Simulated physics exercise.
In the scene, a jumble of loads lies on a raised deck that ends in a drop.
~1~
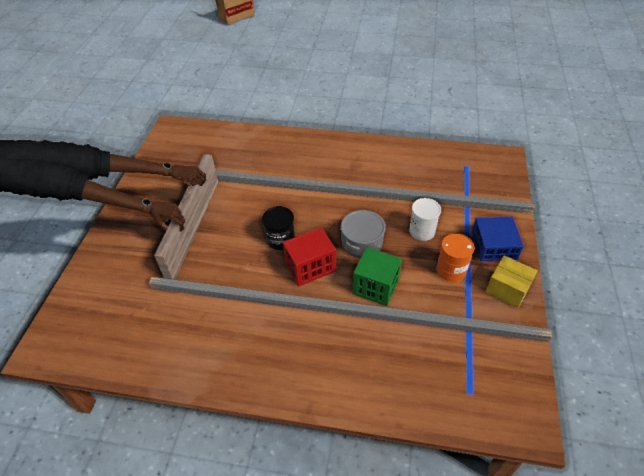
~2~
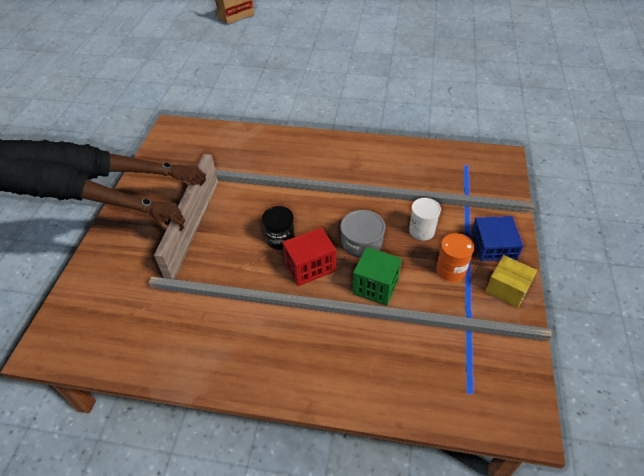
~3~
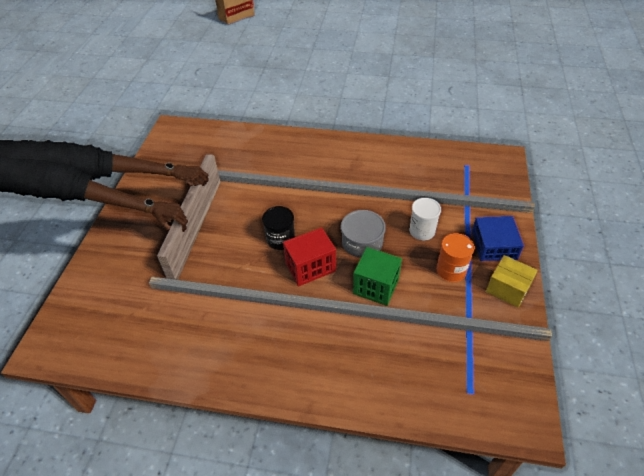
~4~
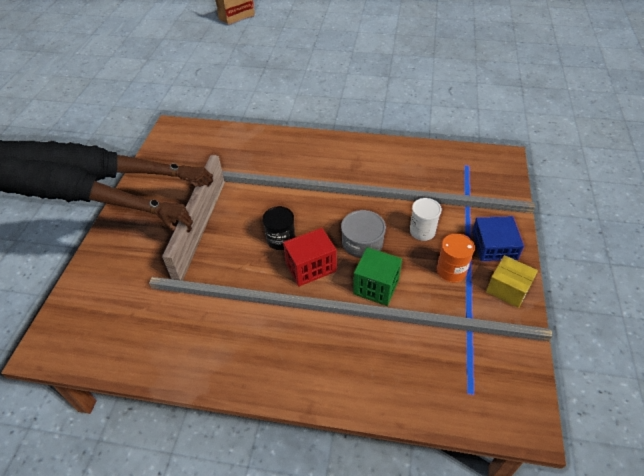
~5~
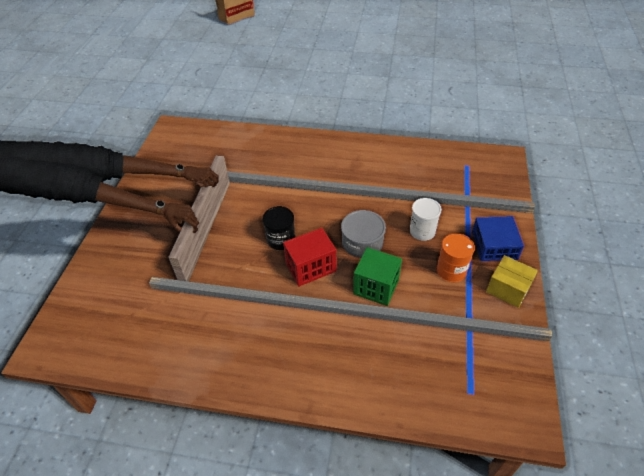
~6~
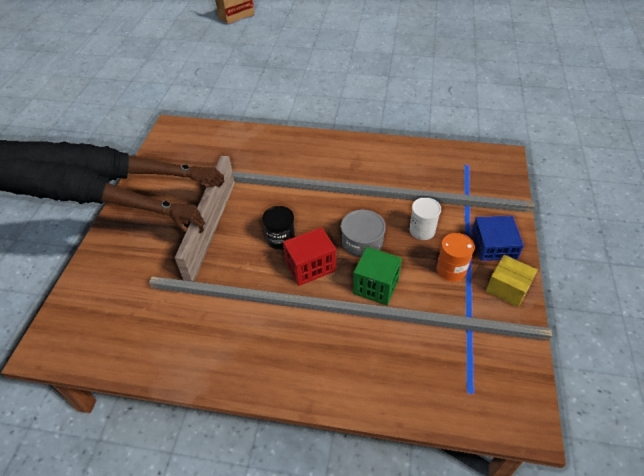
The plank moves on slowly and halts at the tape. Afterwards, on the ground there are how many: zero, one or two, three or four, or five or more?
On the ground there are one or two.
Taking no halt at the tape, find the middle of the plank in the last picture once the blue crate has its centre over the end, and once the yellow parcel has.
About (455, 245), and about (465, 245) for the other.
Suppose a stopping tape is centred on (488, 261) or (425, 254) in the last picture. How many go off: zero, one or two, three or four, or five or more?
Three to four; zero.
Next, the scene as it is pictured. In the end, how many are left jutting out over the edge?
Expected count: 1.
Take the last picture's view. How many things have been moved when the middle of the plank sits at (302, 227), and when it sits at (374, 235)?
Counting first: 2, next 5.
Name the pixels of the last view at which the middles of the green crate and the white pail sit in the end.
The first sits around (532, 298), while the other sits around (484, 206).
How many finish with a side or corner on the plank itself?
3 of them.
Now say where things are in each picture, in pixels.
Yellow parcel (511, 282); blue crate (497, 239); orange canister (455, 258); plank (190, 215); tape (468, 260), in the first picture.
Blue crate (496, 238); grey pail (362, 234), in the second picture.
Orange canister (455, 258); white pail (424, 220), in the third picture.
Yellow parcel (511, 281); plank (197, 215), in the fourth picture.
Blue crate (497, 238); black pail (280, 229), in the fifth picture.
Yellow parcel (511, 281); blue crate (497, 238); orange canister (455, 258); plank (208, 216); tape (468, 259), in the sixth picture.
Soon after, none off yet; yellow parcel at rest near (511, 281); blue crate at rest near (497, 238); orange canister at rest near (455, 258).
By the end, the number that fall off is one or two; fallen, blue crate and yellow parcel.
